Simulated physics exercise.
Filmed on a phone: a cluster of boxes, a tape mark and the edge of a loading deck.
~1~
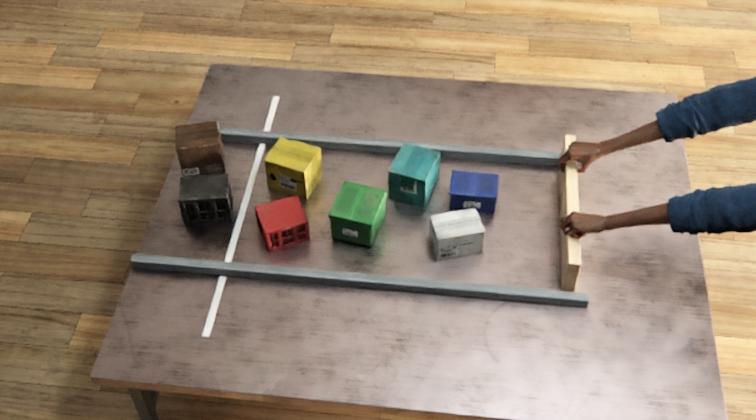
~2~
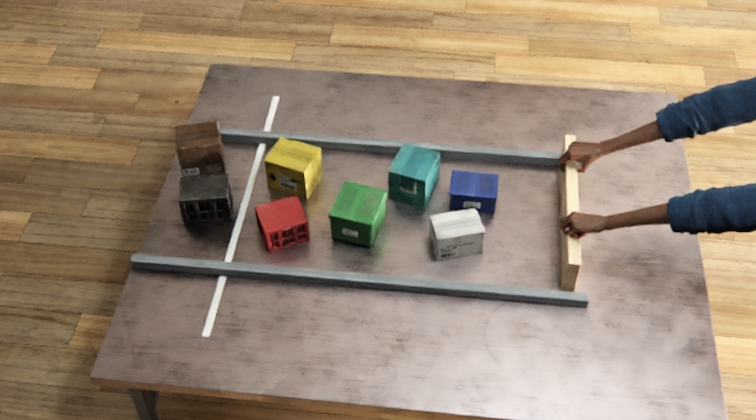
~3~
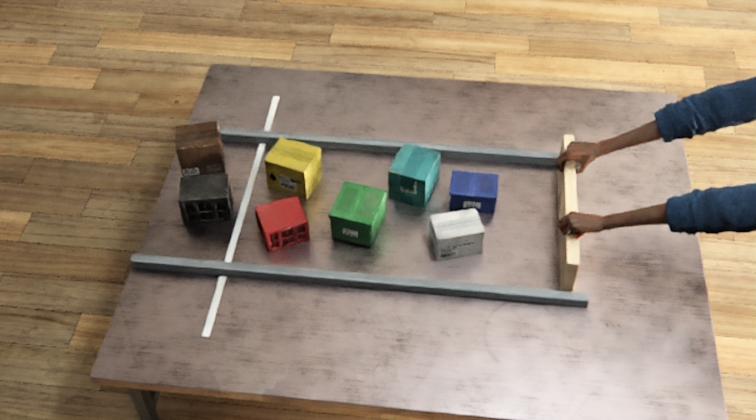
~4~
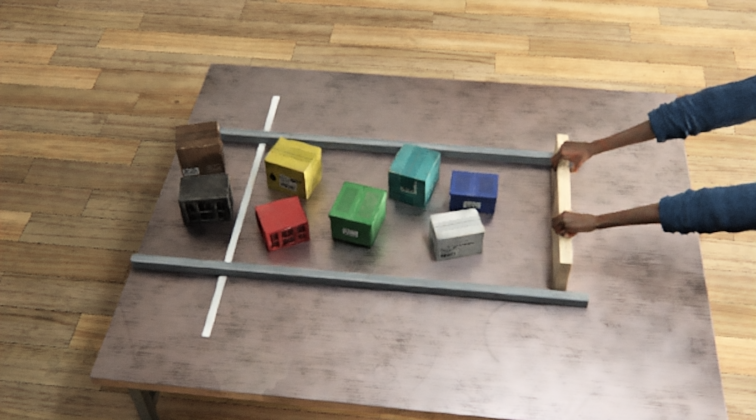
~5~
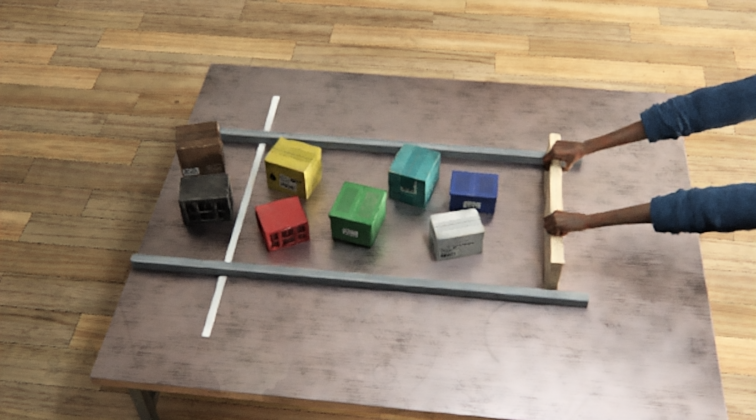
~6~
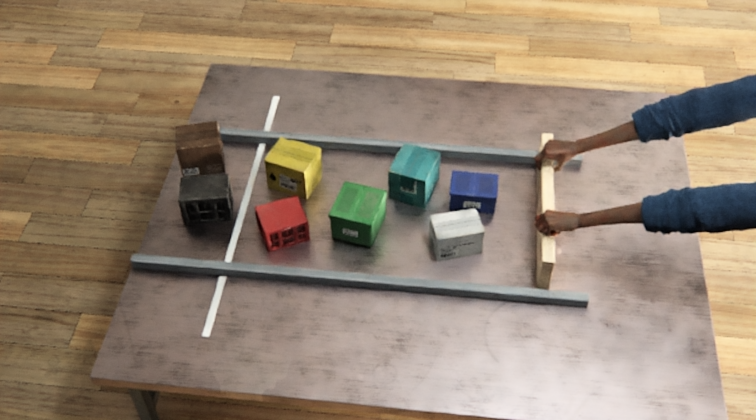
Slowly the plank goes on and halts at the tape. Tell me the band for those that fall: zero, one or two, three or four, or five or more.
The number that fall off is three or four.
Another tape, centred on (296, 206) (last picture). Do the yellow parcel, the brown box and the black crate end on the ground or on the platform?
The yellow parcel survives; the brown box falls; the black crate goes over.
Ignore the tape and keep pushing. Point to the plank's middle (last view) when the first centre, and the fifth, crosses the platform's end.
First at (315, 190), next at (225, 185).
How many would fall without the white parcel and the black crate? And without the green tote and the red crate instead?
2 in the first case, 2 in the second.
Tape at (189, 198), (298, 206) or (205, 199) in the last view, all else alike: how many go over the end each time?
The counts: 6, 2 and 6.
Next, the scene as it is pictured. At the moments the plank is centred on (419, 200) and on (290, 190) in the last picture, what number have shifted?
First 4, then 8.
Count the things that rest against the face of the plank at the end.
The number is 2.
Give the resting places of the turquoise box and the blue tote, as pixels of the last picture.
The turquoise box stops around (187, 160); the blue tote around (228, 174).
Soon after, none off yet; brown box at rest near (200, 149); black crate at rest near (206, 199); yellow parcel at rest near (294, 168).
In the end, the number that fall off is three or four; gone, red crate, yellow parcel, black crate and brown box.
